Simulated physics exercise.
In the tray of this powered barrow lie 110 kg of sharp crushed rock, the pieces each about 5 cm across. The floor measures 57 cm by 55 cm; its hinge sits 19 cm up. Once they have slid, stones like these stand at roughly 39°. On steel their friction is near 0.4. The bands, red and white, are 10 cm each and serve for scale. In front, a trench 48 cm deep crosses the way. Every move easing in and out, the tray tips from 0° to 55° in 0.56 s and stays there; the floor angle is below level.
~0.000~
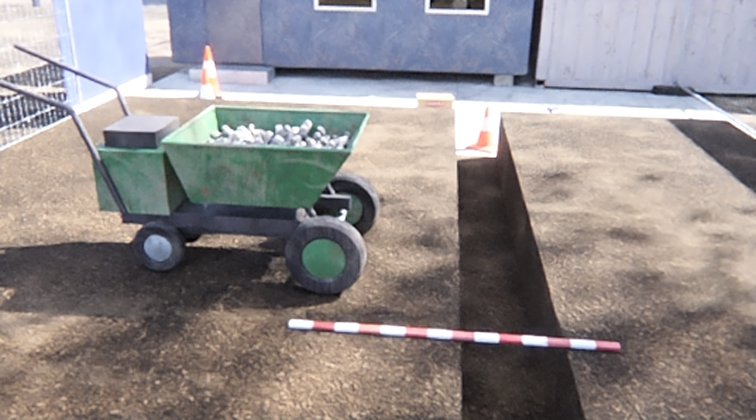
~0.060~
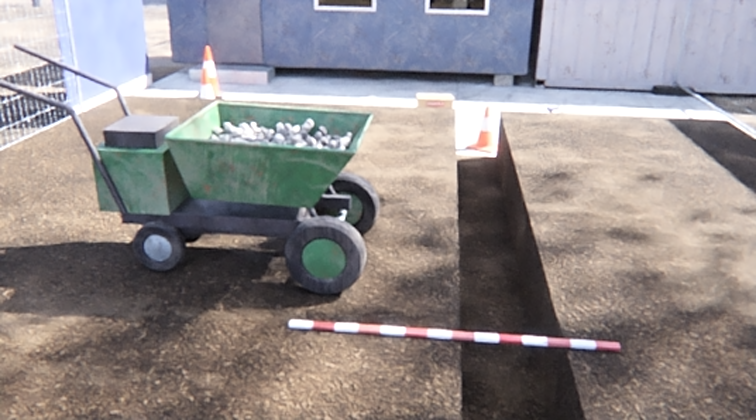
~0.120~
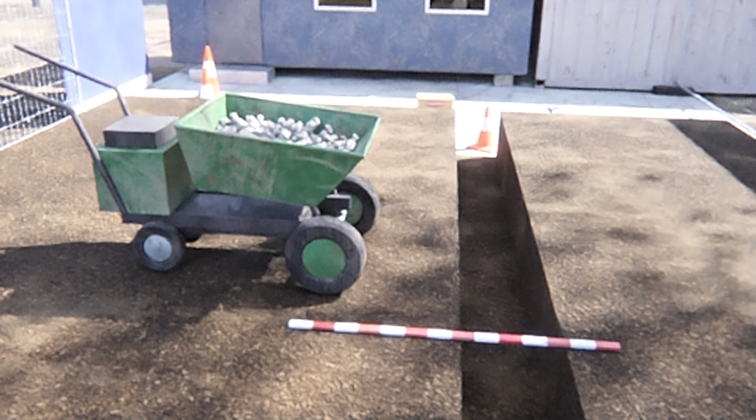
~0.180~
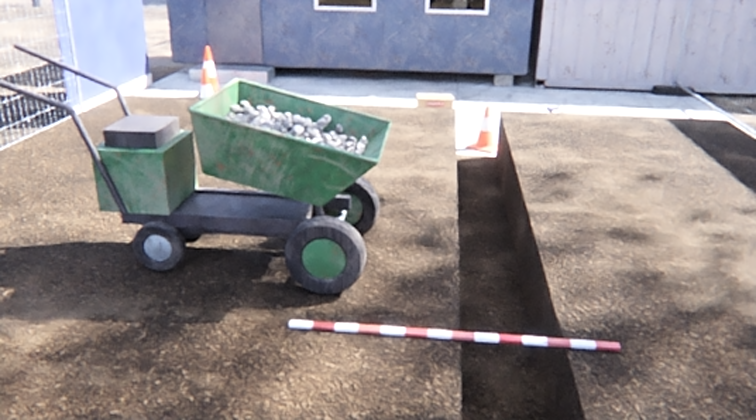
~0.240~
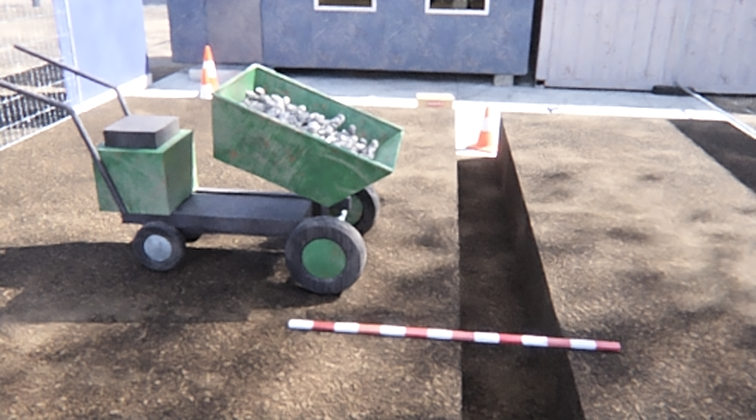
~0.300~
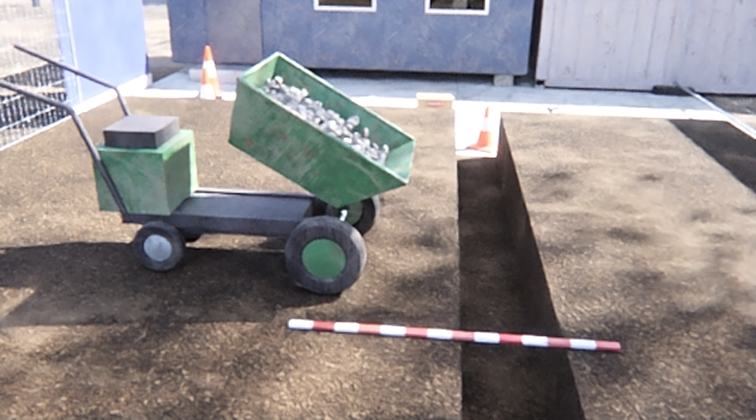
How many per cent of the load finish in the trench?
About 26 per cent.
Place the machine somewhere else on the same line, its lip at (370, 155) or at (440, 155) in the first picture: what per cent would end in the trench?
25 % and 10 %.
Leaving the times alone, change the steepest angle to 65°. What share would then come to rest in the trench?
Roughly 60% would end there.
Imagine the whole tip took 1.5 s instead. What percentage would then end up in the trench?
That would give about 0 percent.
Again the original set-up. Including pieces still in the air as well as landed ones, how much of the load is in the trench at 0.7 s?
Roughly 0% by that time.
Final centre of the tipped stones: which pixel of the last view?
In the last view, about (507, 350).
After 0.4 s the floor is at 46°; 100 % in the tray; the foremost stones are at (399, 184).
After 0.7 s the floor is at 55°; 100 % in the tray; the foremost stones are at (447, 194).
After 1.0 s the floor is at 55°; 78 % in the tray, 4 % short of the trench, 18 % in the trench; the foremost stones are at (537, 319).
After 3.0 s the floor is at 55°; 72 % in the tray, 3 % short of the trench, 26 % in the trench; the foremost stones are at (533, 347).
